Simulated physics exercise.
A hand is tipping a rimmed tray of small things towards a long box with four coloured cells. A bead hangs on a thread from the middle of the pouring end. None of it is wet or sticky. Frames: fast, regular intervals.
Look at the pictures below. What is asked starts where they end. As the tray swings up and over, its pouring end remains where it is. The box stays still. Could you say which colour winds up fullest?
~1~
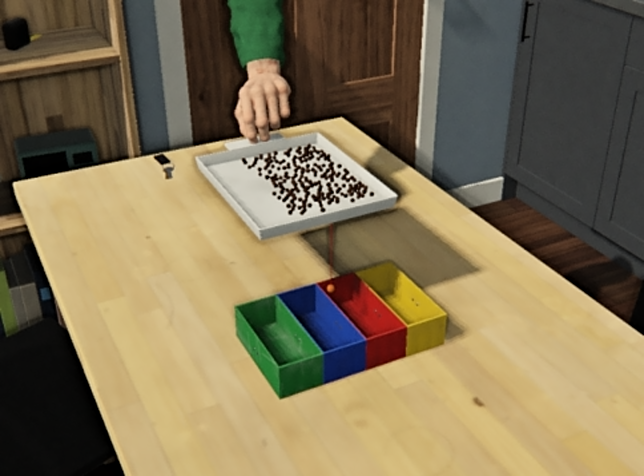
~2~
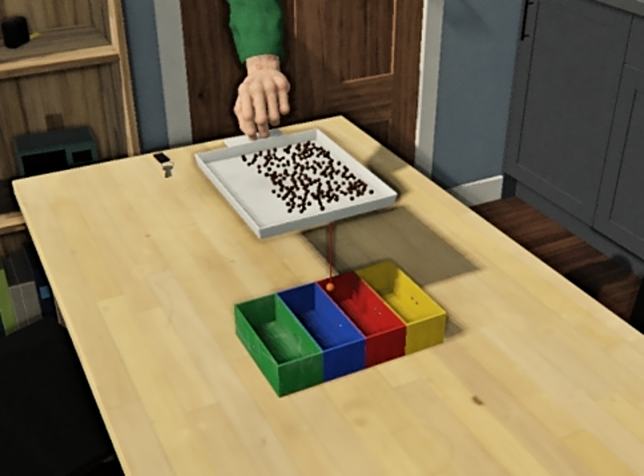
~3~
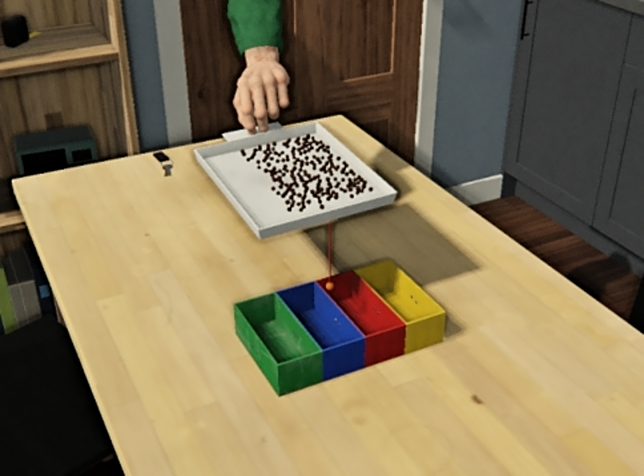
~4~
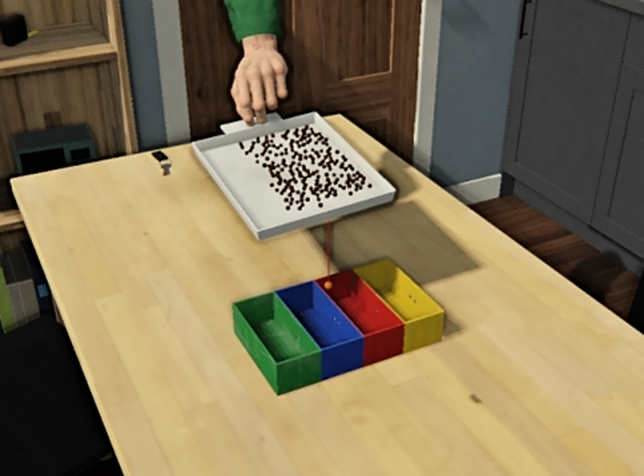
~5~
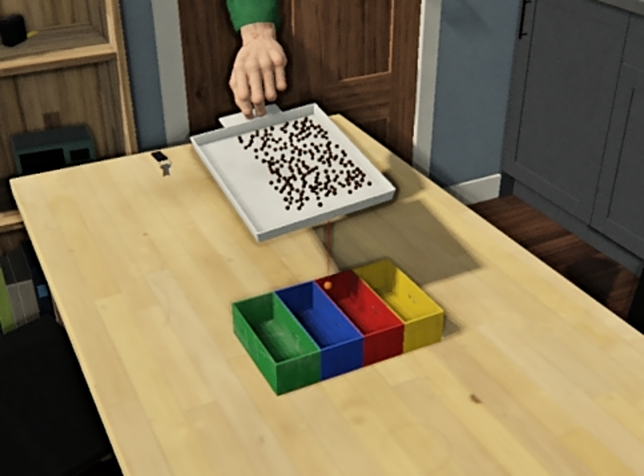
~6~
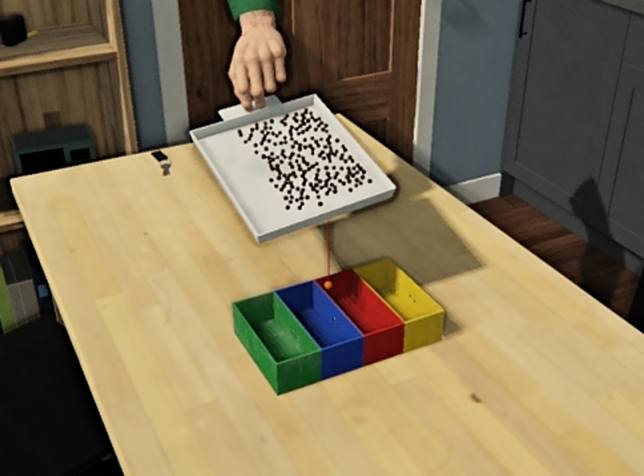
The green cell winds up fullest.
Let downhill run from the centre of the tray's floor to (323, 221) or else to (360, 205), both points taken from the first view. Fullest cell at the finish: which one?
Red, then the yellow one.
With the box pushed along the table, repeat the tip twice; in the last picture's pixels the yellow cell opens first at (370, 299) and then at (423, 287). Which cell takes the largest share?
The first time the cell in blue comes out on top, the second time the cell in green.
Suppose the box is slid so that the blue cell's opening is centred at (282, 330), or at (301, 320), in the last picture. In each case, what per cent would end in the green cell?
0, then 40 %.
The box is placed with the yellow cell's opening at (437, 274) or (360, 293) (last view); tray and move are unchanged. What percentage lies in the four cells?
First about 10, then 100 per cent.
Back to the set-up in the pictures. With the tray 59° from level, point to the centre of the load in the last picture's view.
The load is centred around (287, 219).
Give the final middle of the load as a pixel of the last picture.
(275, 346).
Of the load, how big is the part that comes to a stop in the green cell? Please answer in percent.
About 70 per cent.
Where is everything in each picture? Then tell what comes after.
Corners of the pouring end at (261, 228) and (394, 195), level; middle of the load at (306, 178), allspice berries; bead on its thread at (331, 289); green cell at (301, 373); blue cell at (345, 359); red cell at (386, 345); yellow cell at (426, 332), in the first picture.
Corners of the pouring end at (260, 227) and (394, 194), level; middle of the load at (306, 176), in the second picture.
Corners of the pouring end at (260, 228) and (393, 192), tipped barely, lowest at the left corner; middle of the load at (305, 172), in the third picture.
Corners of the pouring end at (259, 229) and (392, 190), tipped a little, lowest at the left corner; middle of the load at (304, 166), in the fourth picture.
Corners of the pouring end at (258, 232) and (392, 189), tipped a little, lowest at the left corner; middle of the load at (303, 162), in the fifth picture.
Corners of the pouring end at (259, 234) and (392, 187), tipped a little, lowest at the left corner; middle of the load at (303, 158); green cell at (299, 370); blue cell at (342, 355); red cell at (384, 342); yellow cell at (424, 329), in the sixth picture.
Soon, tray tipped steeply; most on the tray; a stray few in the green cell; a stray few in the blue cell; a small part falling or outside the box.
A while on, tray tipped right over; most on the tray; a small part in the green cell; a stray few in the blue cell; a small part falling or outside the box.
Towards the end, tray tipped past a quarter turn; most in the green cell; about a quarter in the blue cell; a stray few in the red cell; a small part falling or outside the box.
Finally, tray tipped past a quarter turn; most in the green cell; about a quarter in the blue cell; a stray few in the red cell; none in the yellow cell; a small part outside the box.
